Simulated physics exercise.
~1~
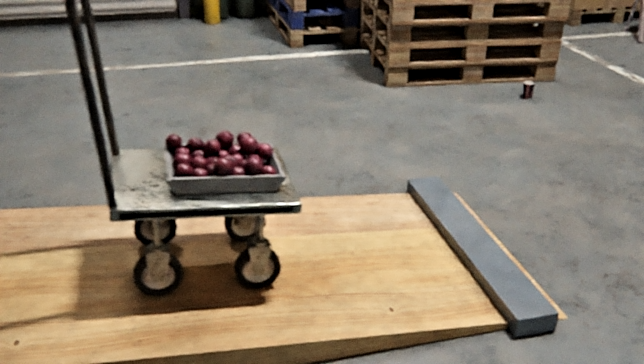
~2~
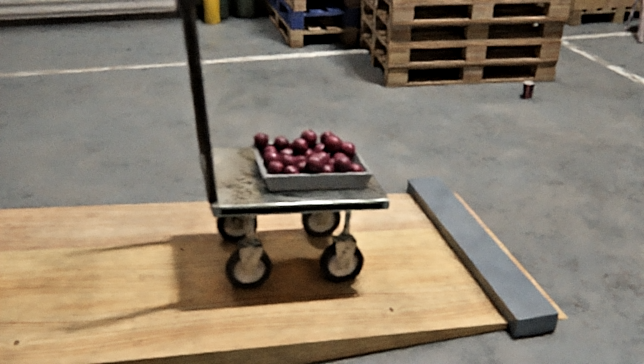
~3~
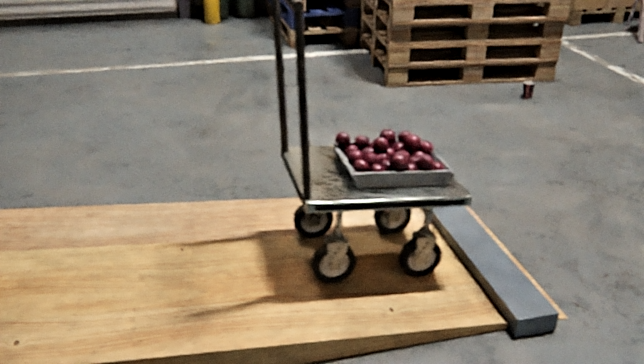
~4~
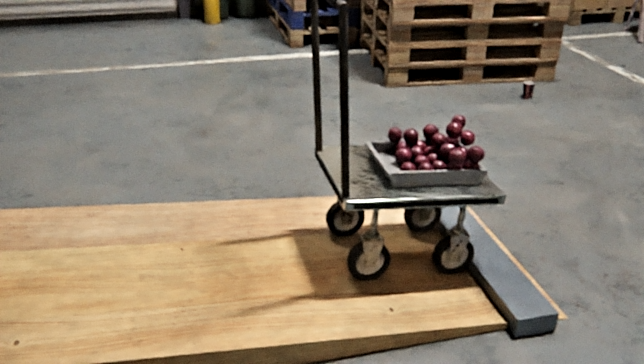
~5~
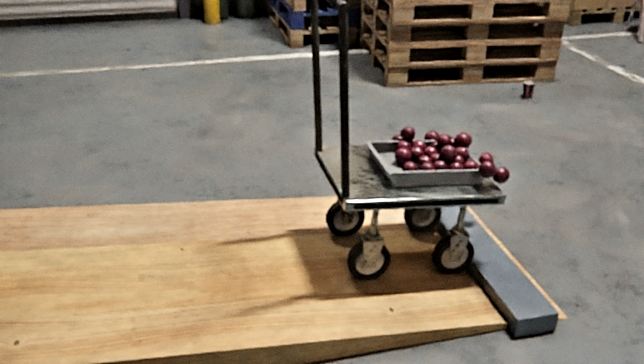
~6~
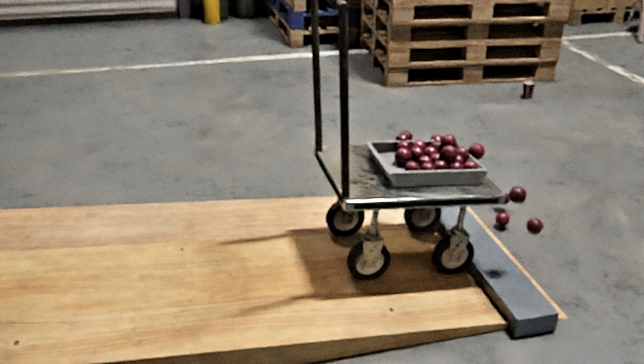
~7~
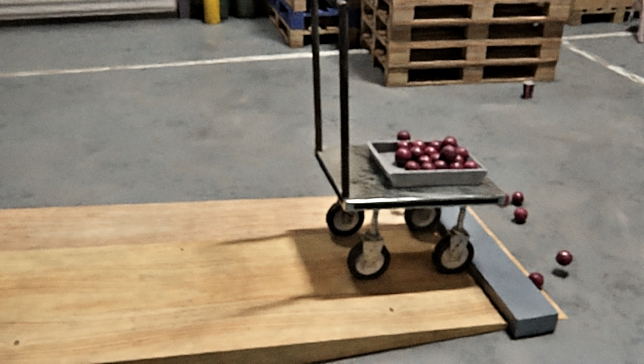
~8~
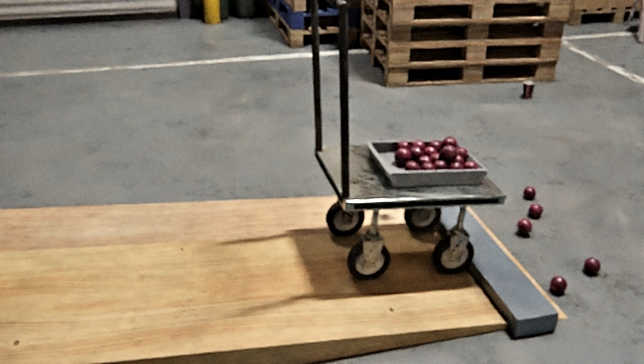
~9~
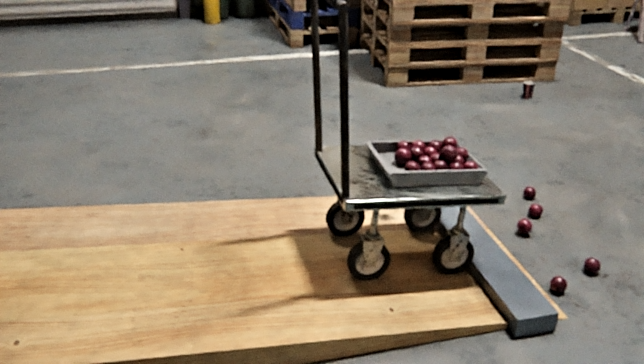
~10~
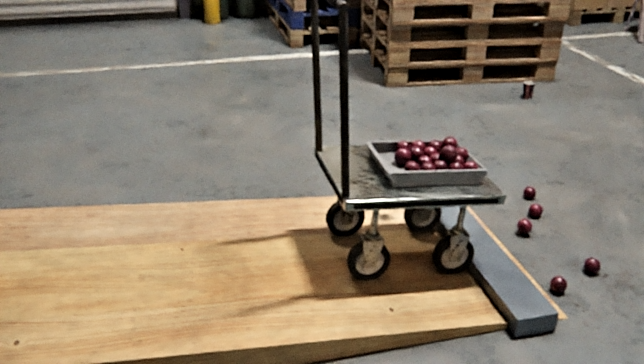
The clip opens on a flat trolley carrying a grey tray heaped with round, dark red onions, standing on a wooden ramp in a warehouse with stacked pallets behind. The trolley rolls to the right down the boards toward a grey kerb, the tray riding steadily on its deck. At the kerb it stops short and stays upright, while the heap surges toward the tray's right end. Several onions spill over that end, drop off the deck and scatter on the concrete beyond. At the end, five lie in view on the floor, while most remain in the tray on the motionless trolley.
